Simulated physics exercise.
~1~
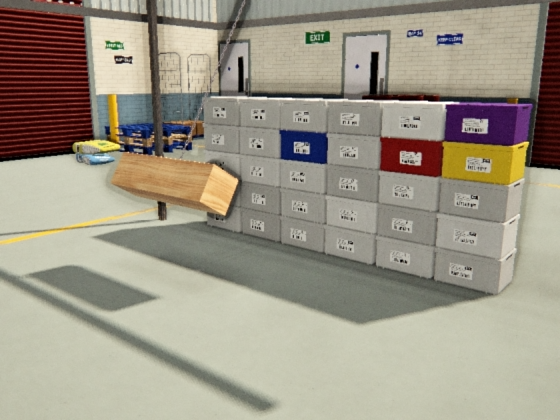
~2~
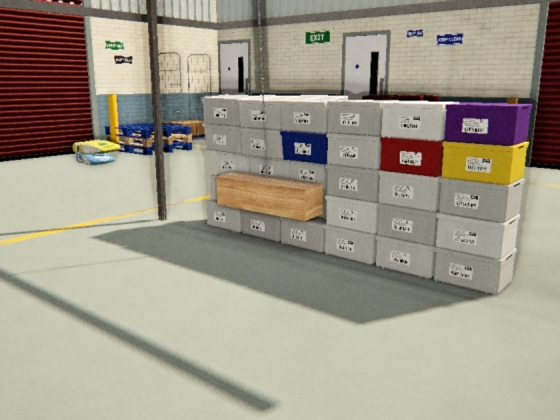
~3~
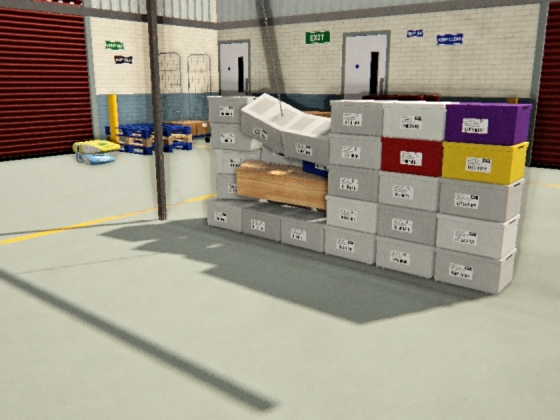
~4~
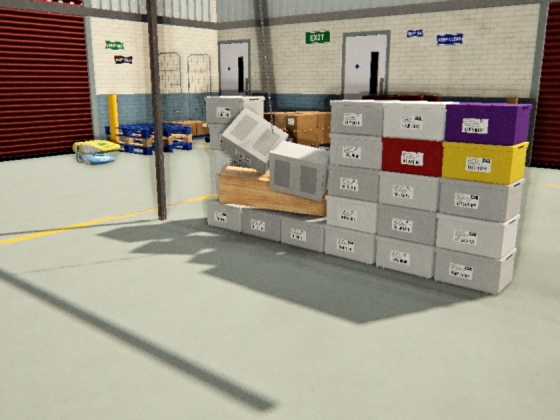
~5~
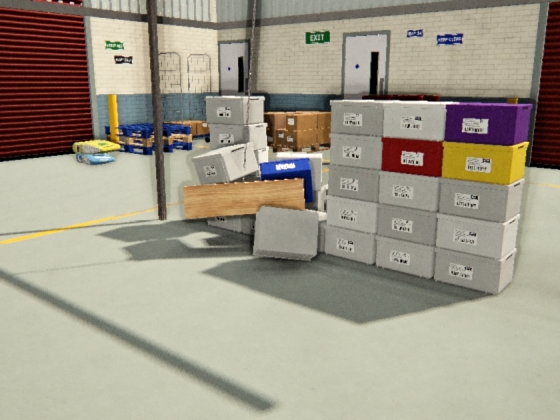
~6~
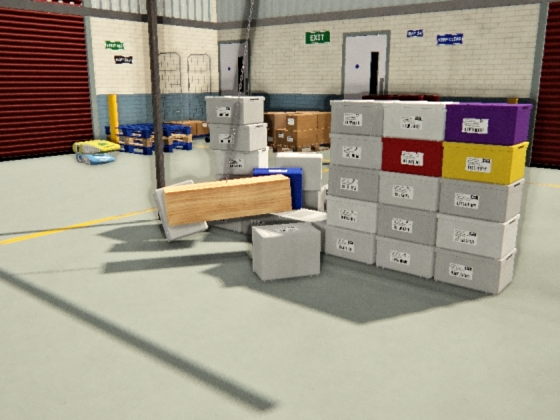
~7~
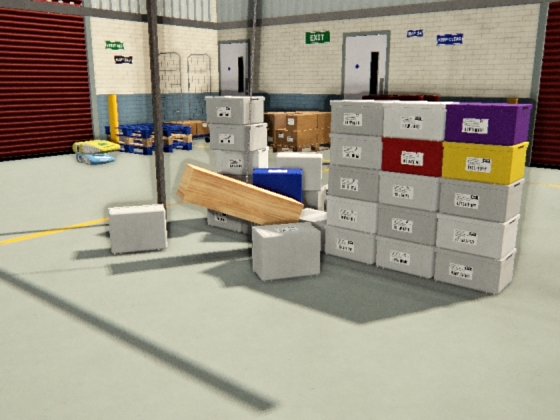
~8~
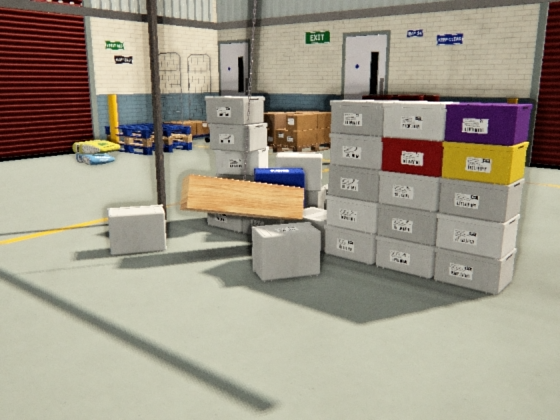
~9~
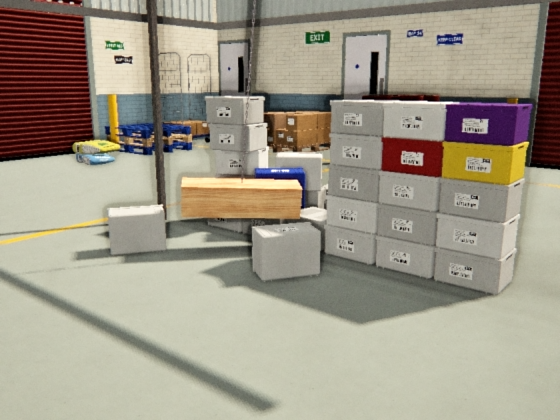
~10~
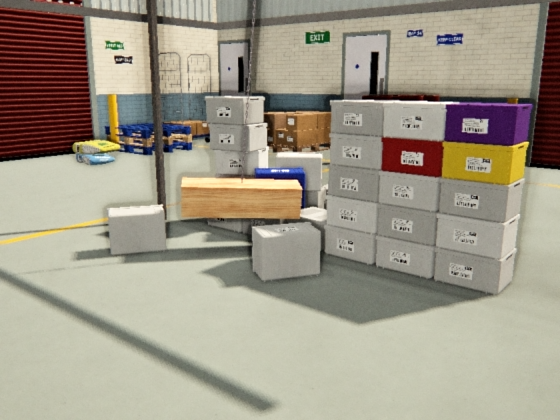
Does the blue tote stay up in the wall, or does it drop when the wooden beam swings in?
The blue tote drops. It tips over as the totes around it give way, and it ends on its side, lower down behind the beam.
